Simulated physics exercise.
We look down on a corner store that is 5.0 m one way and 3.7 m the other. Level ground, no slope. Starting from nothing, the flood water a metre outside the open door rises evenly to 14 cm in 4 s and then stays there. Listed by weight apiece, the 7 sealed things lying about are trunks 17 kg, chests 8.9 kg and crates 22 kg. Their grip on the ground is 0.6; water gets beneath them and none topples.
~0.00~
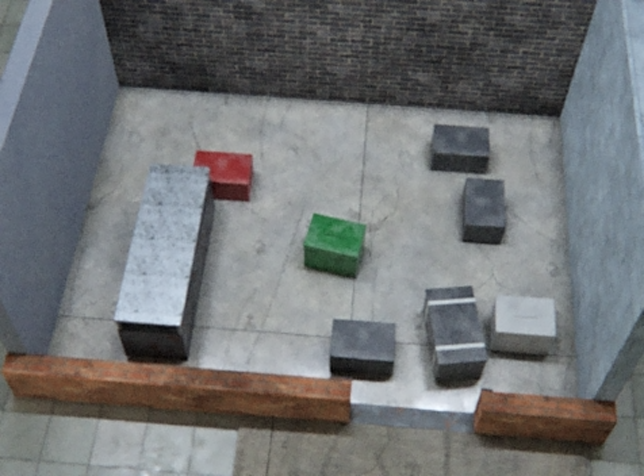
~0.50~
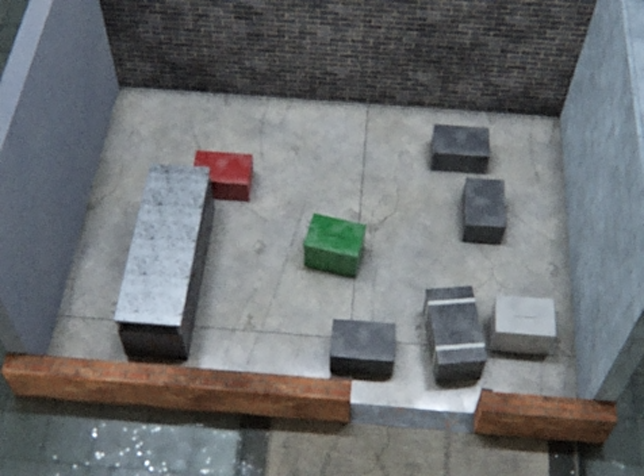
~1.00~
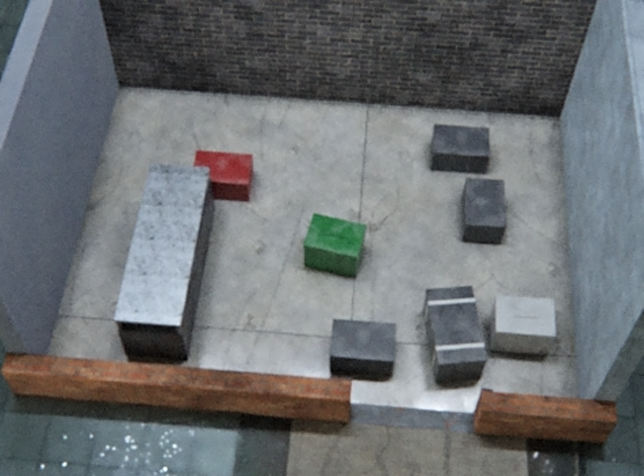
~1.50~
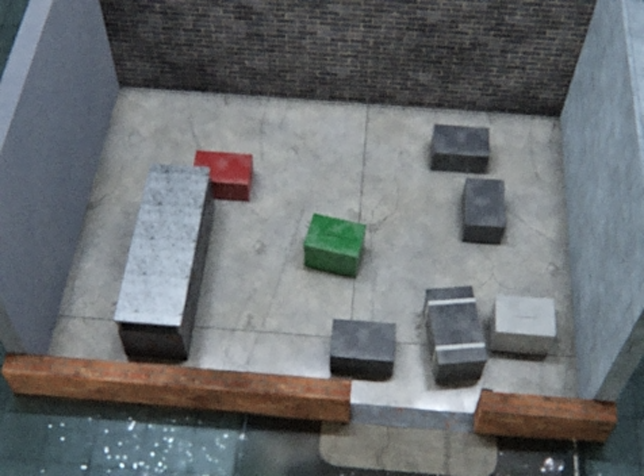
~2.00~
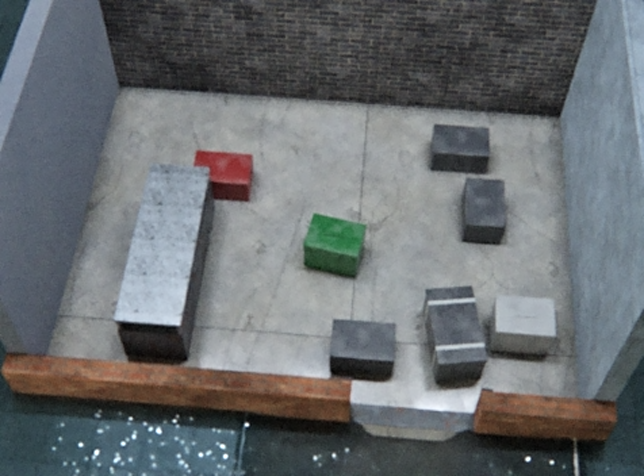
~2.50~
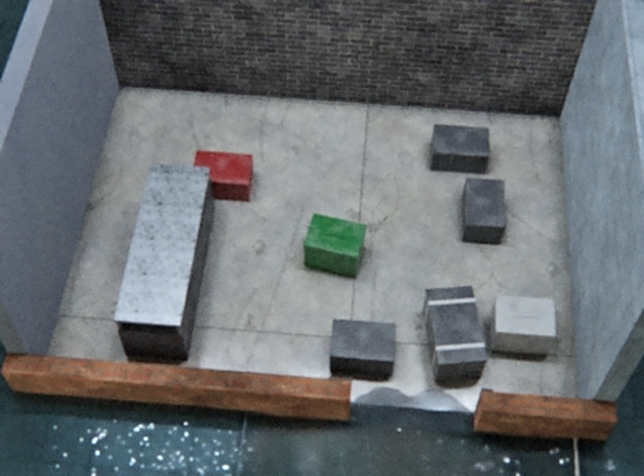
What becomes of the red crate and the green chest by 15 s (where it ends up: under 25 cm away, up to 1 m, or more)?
The red crate hardly moves, and the green chest hardly moves.
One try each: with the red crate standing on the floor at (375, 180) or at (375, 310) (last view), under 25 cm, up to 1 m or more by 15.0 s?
Results in order: It remains near its start; it remains near its start.
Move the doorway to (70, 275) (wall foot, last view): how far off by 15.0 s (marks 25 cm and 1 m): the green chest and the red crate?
Green chest: No real movement; red crate: No real movement.
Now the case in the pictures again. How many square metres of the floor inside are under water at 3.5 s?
I'd put it close to 1.0 m2.
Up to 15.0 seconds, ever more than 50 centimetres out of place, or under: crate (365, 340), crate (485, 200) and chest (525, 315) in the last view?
Order as asked: Within, within, above.
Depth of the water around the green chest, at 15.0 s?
Near 4 cm deep.
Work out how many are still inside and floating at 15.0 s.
Tally: 2 of them.
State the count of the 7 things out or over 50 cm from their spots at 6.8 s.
The number I get is 1.
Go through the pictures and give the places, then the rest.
The red crate at (222, 167) rests on the ground; the green chest at (335, 235), on the bottom; 0.0 m2 under water; 0 of 7 have shifted, in the first picture.
The red crate at (222, 167), on the bottom; the green chest at (335, 235), on the bottom; water covers 0.0 m2; 0 of 7 have shifted, in the second picture.
The red crate at (222, 167) rests on the ground; the green chest at (335, 235) rests on the ground; 0.0 m2 under water; 0 of 7 have shifted, in the third picture.
The red crate at (222, 167) rests on the ground; the green chest at (335, 235), on the bottom; water covers 0.0 m2; 0 of 7 have shifted, in the fourth picture.
The red crate at (222, 167), on the bottom; the green chest at (335, 235) rests on the ground; water covers 0.0 m2; 0 of 7 have shifted, in the fifth picture.
The red crate at (222, 167) rests on the ground; the green chest at (335, 235) rests on the ground; 0.1 m2 under water; 0 of 7 have shifted, in the sixth picture.
After 3.5 s the red crate is near (222, 167), 0.0 m from its start, aground; the green chest is near (335, 235), 0.0 m from its start, aground; 0 afloat.
After 6.8 s the red crate is near (222, 167), 0.0 m from its start, aground; the green chest is near (335, 235), 0.0 m from its start, aground; 0 afloat.
After 11.0 s the red crate is near (222, 167), 0.0 m from its start, aground; the green chest is near (335, 235), 0.0 m from its start, aground; 1 afloat.
After 15.0 s the red crate is near (222, 167), 0.0 m from its start, aground; the green chest is near (334, 238), 0.0 m from its start, aground; 2 afloat.
